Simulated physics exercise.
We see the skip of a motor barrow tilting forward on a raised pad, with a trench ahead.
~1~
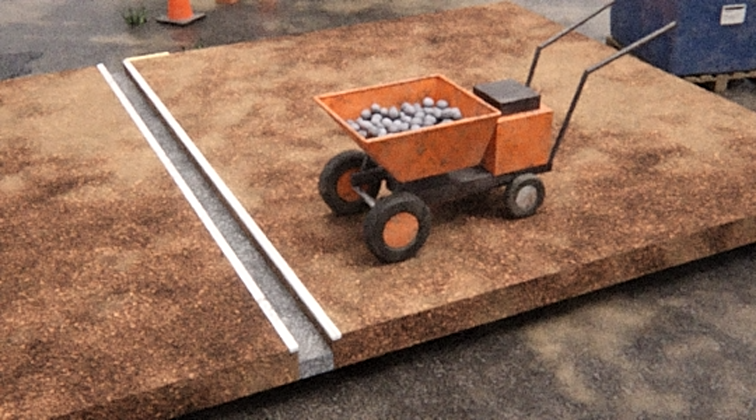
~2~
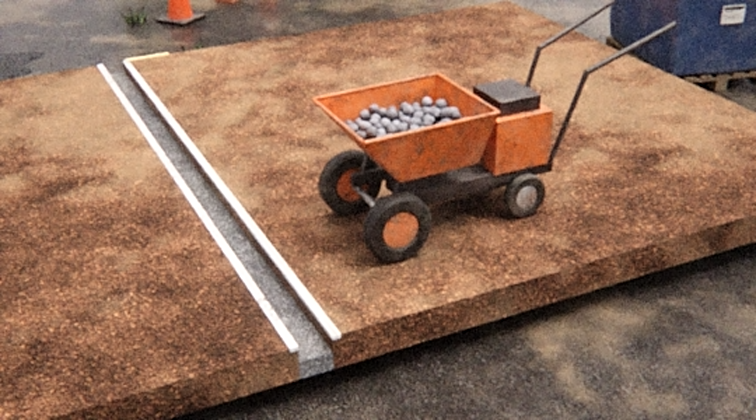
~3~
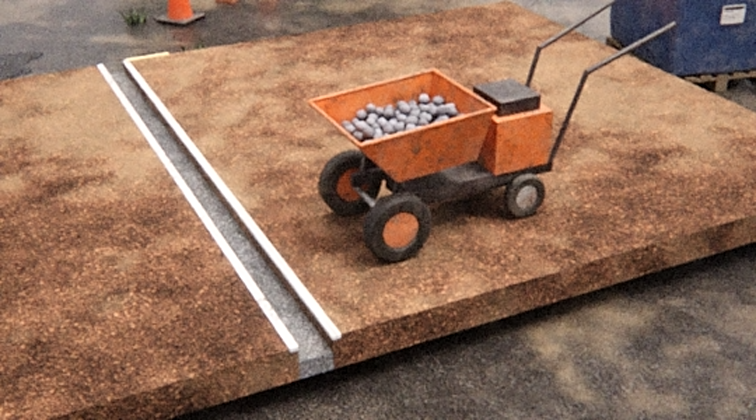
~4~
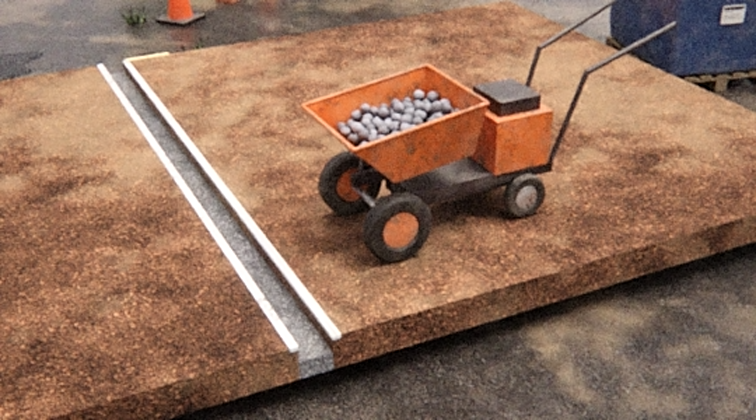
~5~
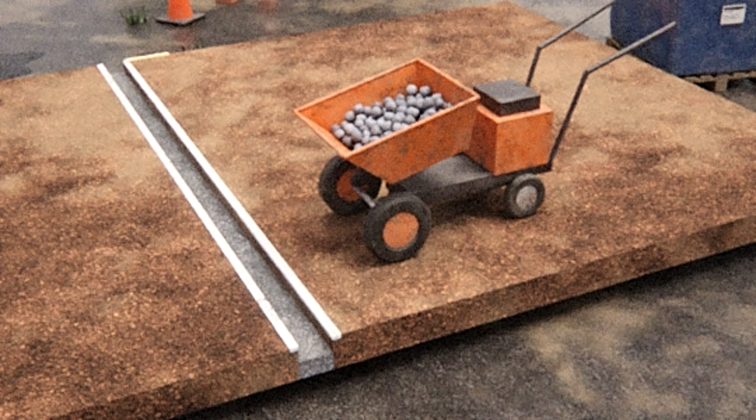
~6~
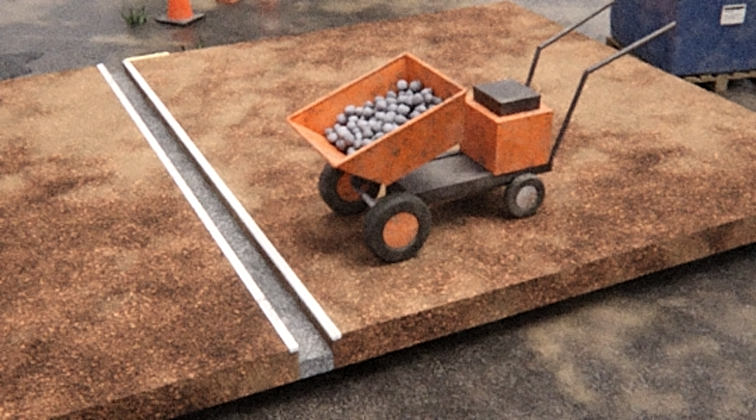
On a raised brown pad with a narrow, white-edged trench across it, an orange motor barrow stands still, its skip level and loaded with round grey cobbles. The skip then begins to tilt forward to the left, slightly at first, then clearly, its back rising while the cobbles stay inside.
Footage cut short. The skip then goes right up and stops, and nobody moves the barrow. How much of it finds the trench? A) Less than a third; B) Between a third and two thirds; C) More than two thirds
The answer is B.
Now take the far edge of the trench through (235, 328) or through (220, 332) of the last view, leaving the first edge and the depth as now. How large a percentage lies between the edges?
Around 90 percent first, around 90 percent second.
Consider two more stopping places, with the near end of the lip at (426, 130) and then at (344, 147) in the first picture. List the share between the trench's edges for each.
That works out to 30 per cent for the first position and 20 per cent for the second.
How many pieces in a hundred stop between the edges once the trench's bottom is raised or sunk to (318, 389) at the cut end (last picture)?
Estimate: Approx. 80 per cent.
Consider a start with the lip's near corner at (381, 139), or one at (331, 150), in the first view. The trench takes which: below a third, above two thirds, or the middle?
For the first position, in the middle band; for the second, below one third.
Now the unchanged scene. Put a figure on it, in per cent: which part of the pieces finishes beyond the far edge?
That share is about 35 percent.
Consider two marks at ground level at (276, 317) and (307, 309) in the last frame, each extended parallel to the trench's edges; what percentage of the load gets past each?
30 % and 80 %, in that order.
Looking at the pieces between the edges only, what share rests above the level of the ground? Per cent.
Near 35 %.
Just after the last frame, skip tipped steeply; every one in the skip.
A moment on, skip tipped right over; the larger part in the skip; roughly a quarter in or heaped over the trench; just a few beyond it; just a few falling.
Further on, skip tipped right over; roughly a quarter in the skip; just a few short of the trench; roughly half in or heaped over the trench; roughly a third beyond it.
When it is over, skip tipped right over; about a tenth in the skip; about a tenth short of the trench; roughly half in or heaped over the trench; roughly a third beyond it.
